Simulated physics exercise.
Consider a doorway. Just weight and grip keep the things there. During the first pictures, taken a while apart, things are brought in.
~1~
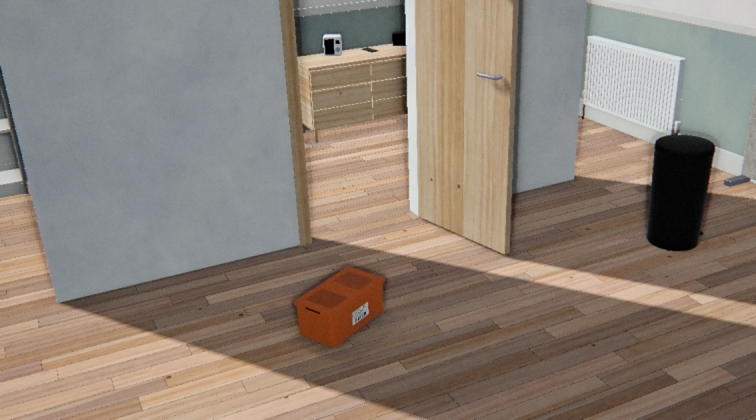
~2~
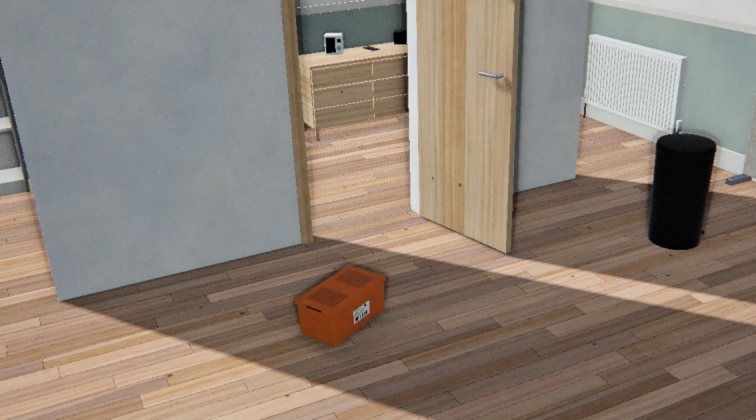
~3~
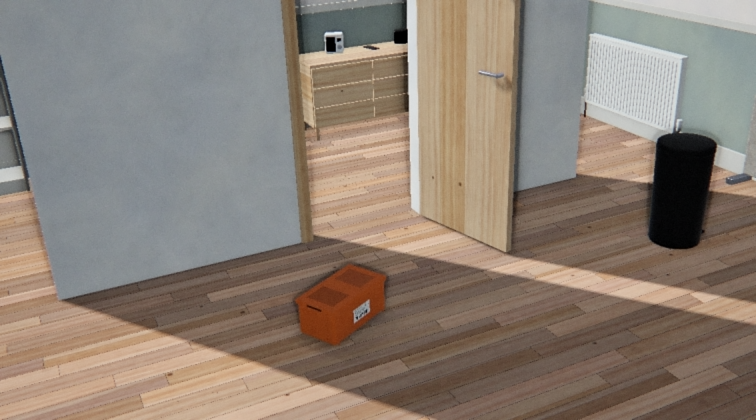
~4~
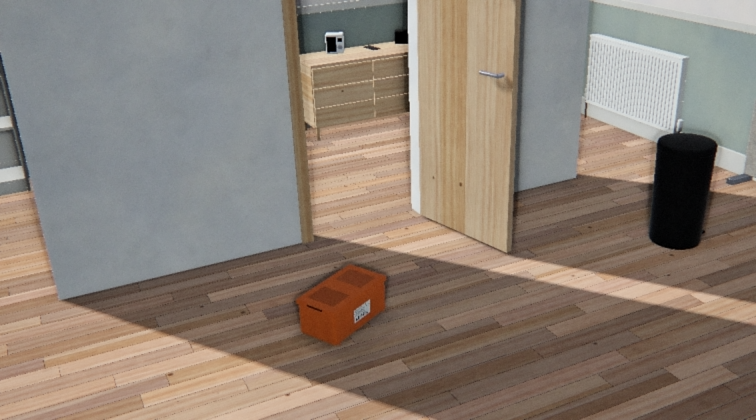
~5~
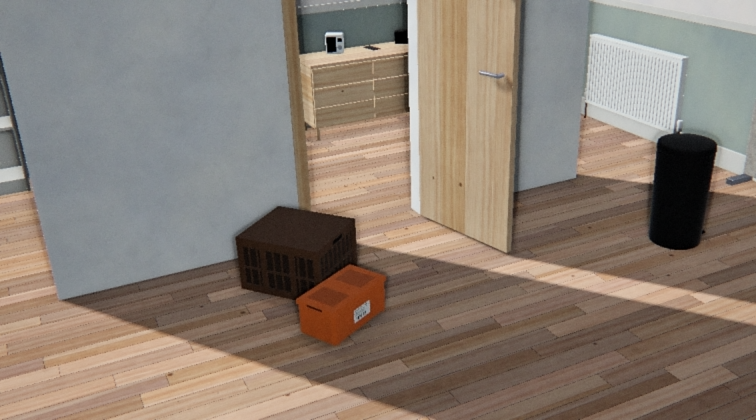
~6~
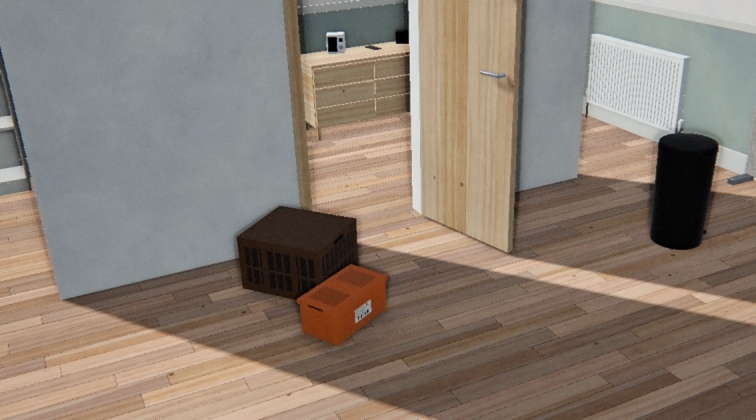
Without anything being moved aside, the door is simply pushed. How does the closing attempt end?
Seems the door lines up with the frame at the end.
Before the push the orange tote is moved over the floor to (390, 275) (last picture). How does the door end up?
Result: Door is obstructed.
Then, 0.70 s past the last view, door at 80°.
Then, 1.30 s past the last view, door at 46°.
Then, 1.80 s past the last view, door at 18°.
Finally, door at 0°; both still in place. Final places as the last picture's camera would see them, brown chest near (300, 253).
